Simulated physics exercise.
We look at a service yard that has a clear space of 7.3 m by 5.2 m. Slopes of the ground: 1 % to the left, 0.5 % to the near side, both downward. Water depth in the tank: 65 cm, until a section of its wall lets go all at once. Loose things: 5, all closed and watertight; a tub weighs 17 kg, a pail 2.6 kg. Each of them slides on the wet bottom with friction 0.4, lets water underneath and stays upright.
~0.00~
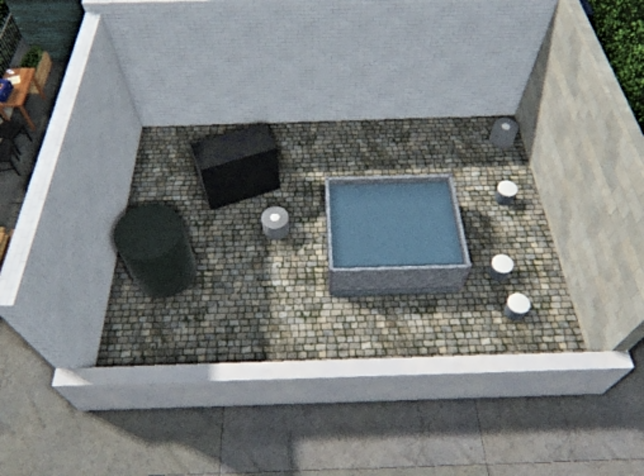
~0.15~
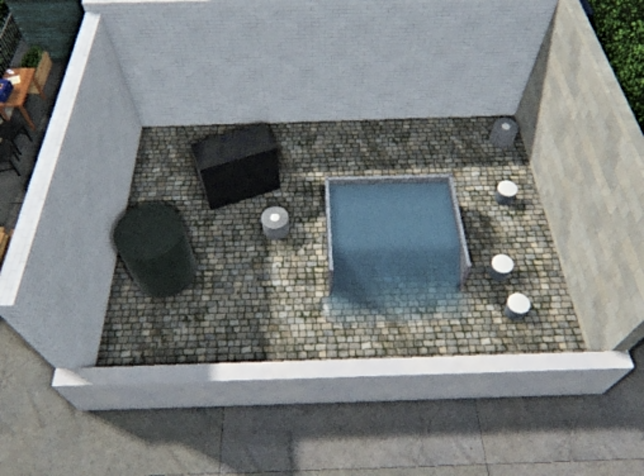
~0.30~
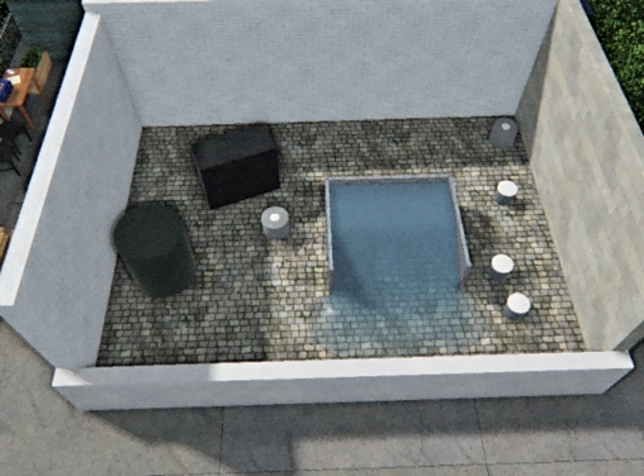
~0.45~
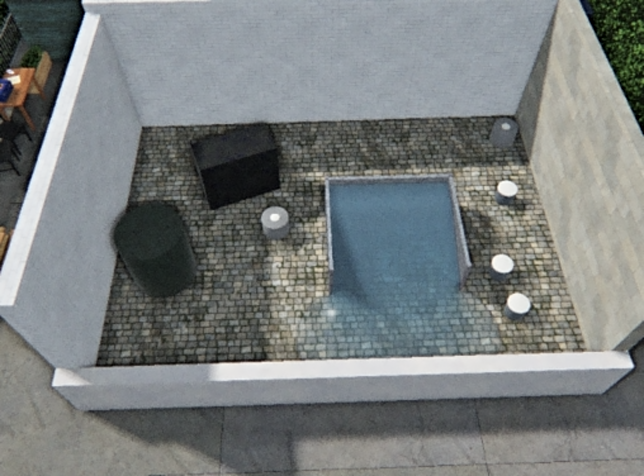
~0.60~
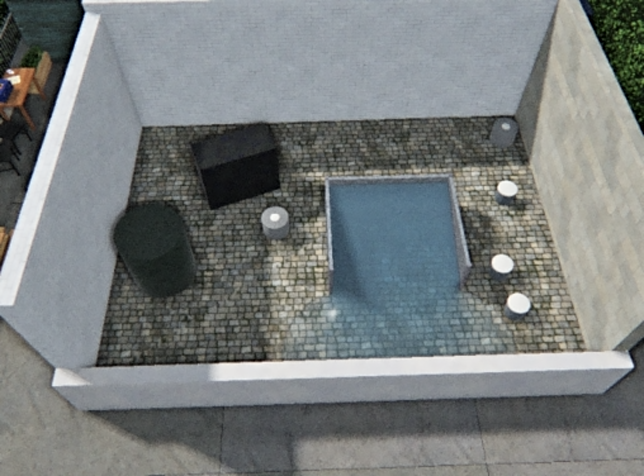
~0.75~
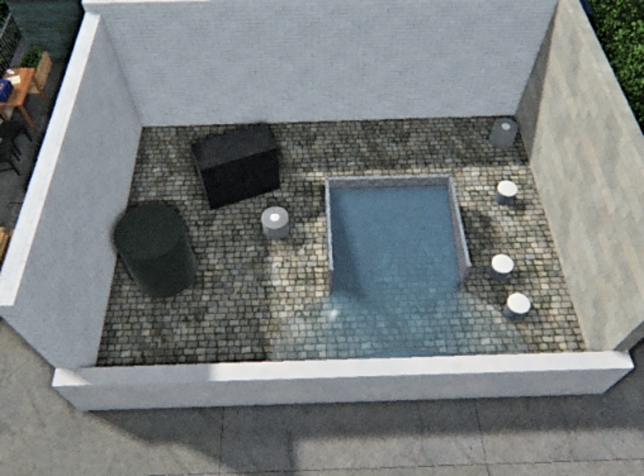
Water fills a square, low-walled tank in a walled, paved yard, then pours out across the paving once the tank's near side is gone. It spreads as a thin, clear sheet toward the low front wall, widening more slowly later on, while the dark block, dark cylinder and small pale objects stay put.
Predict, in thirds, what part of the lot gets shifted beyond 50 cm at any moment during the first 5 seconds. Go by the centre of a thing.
Looks like the portion will come out two thirds and up.
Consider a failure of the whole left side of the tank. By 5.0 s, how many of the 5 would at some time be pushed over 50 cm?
1.
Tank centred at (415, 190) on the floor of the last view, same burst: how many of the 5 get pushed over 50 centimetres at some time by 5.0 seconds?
That would give 3.
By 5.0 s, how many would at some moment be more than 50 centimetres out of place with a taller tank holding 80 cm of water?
That would make 4 of them.
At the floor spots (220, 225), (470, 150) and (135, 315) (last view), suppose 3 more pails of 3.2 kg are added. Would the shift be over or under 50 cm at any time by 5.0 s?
Taking them one by one: It goes beyond, then it goes beyond, then it goes beyond.
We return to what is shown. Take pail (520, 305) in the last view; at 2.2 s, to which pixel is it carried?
About pixel (515, 274).
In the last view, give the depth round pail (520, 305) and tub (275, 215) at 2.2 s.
About 2 and 0 cm.
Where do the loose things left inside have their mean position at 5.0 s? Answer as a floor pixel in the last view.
Centred roughly on (391, 169).
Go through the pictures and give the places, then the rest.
A tub at (275, 217), on the bottom; a pail at (503, 263), on the bottom; water covers 3.4 m2; 0 of 5 have shifted, in the first picture.
A tub at (275, 217) rests on the ground; a pail at (503, 263) rests on the ground; water covers 4.5 m2; 0 of 5 have shifted, in the second picture.
A tub at (275, 217) rests on the ground; a pail at (503, 263) rests on the ground; water covers 5.9 m2; 0 of 5 have shifted, in the third picture.
A tub at (275, 217), on the bottom; a pail at (503, 263) rests on the ground; water covers 7.2 m2; 0 of 5 have shifted, in the fourth picture.
A tub at (275, 217) rests on the ground; a pail at (503, 263) rests on the ground; 7.6 m2 under water; 0 of 5 have shifted, in the fifth picture.
A tub at (275, 217), on the bottom; a pail at (503, 263), on the bottom; water covers 8.0 m2; 0 of 5 have shifted, in the sixth picture.
After 1.1 s 0 of 5 are over 50 cm from their spots; 0 afloat.
After 2.2 s 1 of 5 are over 50 cm from their spots; 0 afloat.
After 3.5 s 3 of 5 are over 50 cm from their spots; 0 afloat.
After 5.0 s 4 of 5 are over 50 cm from their spots, and 4 have been at some point; 3 afloat.
